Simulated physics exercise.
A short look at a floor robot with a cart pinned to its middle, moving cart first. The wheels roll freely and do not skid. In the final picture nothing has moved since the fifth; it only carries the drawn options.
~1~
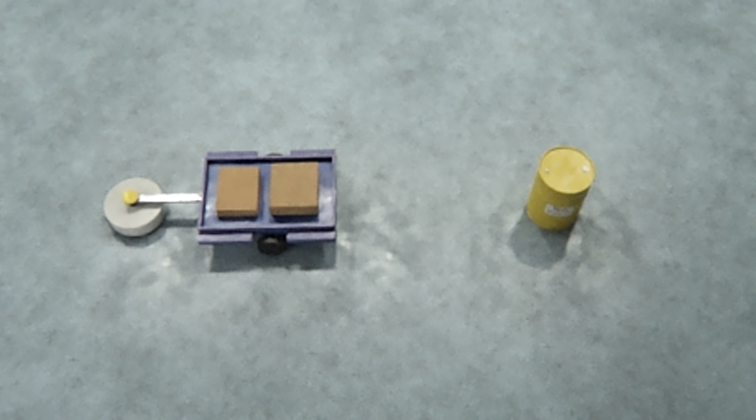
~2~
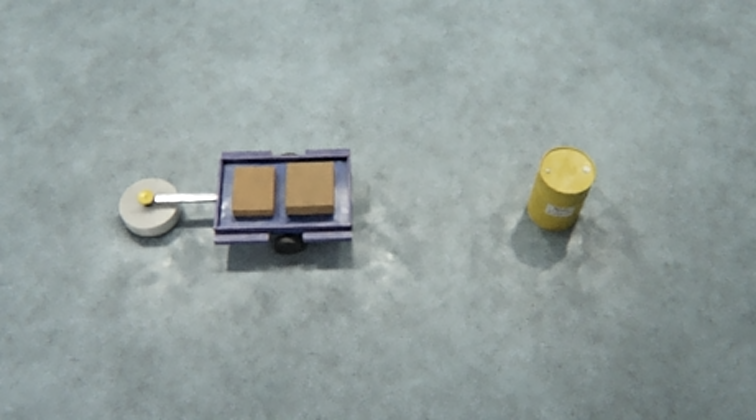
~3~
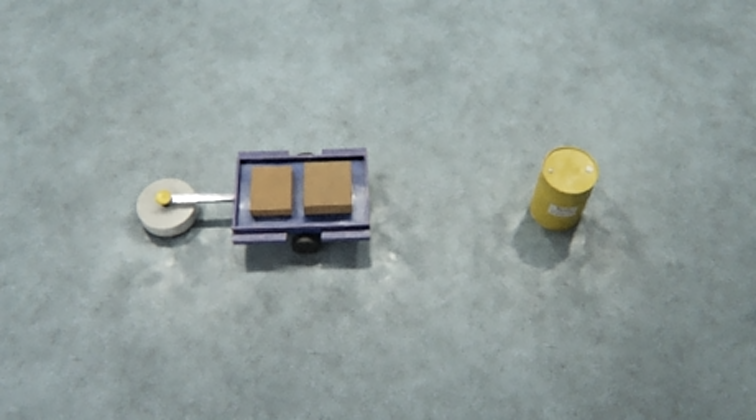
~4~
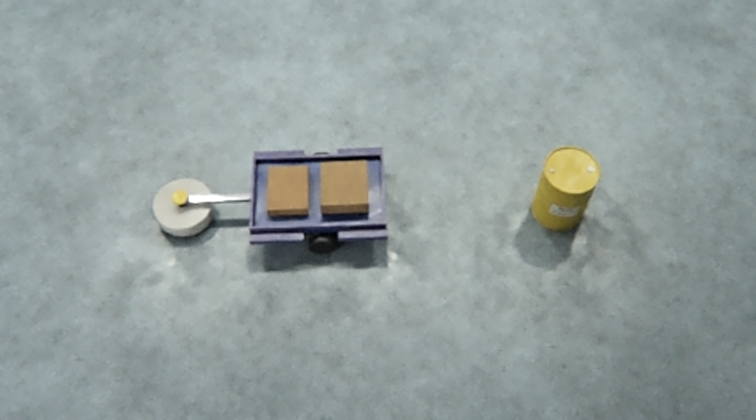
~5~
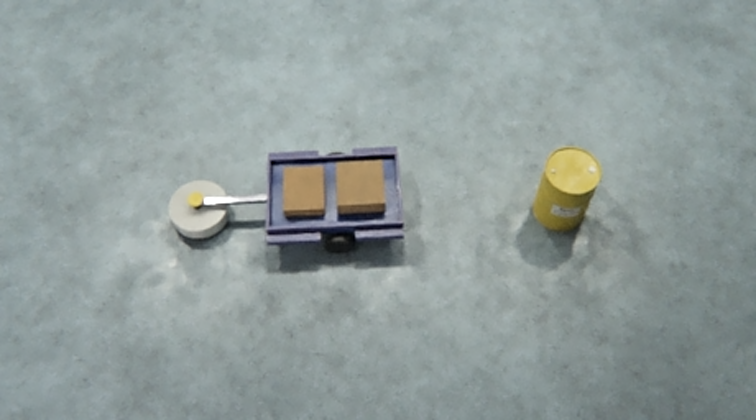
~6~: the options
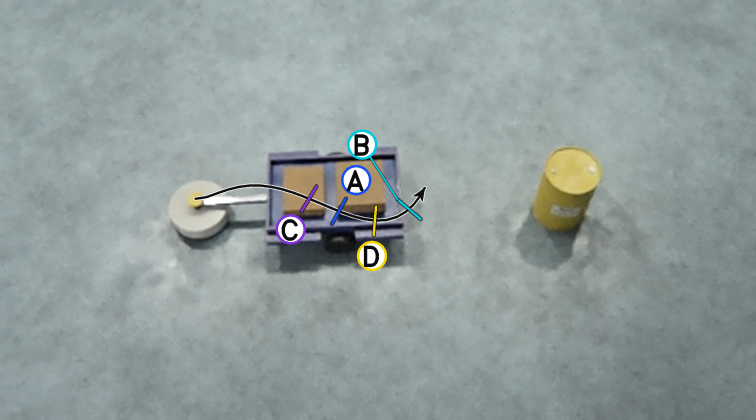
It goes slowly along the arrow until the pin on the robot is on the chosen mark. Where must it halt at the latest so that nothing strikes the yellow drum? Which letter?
No farther than C.
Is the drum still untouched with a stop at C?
Yes.
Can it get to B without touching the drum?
No.
On the marked copy, A at (339, 211); B at (409, 209); C at (309, 199); D at (375, 221); the route from (195, 199) via (322, 204) to (425, 188).
With C. Early on, robot (238, 196), cart (373, 192).
Further on, robot (277, 196), cart (413, 194).
At the end, robot (310, 207), cart (448, 194); nothing has been touched.
As for the rest, A is too far, the drum has been hit; B is too far, the drum has been hit; D is too far, the drum has been hit.
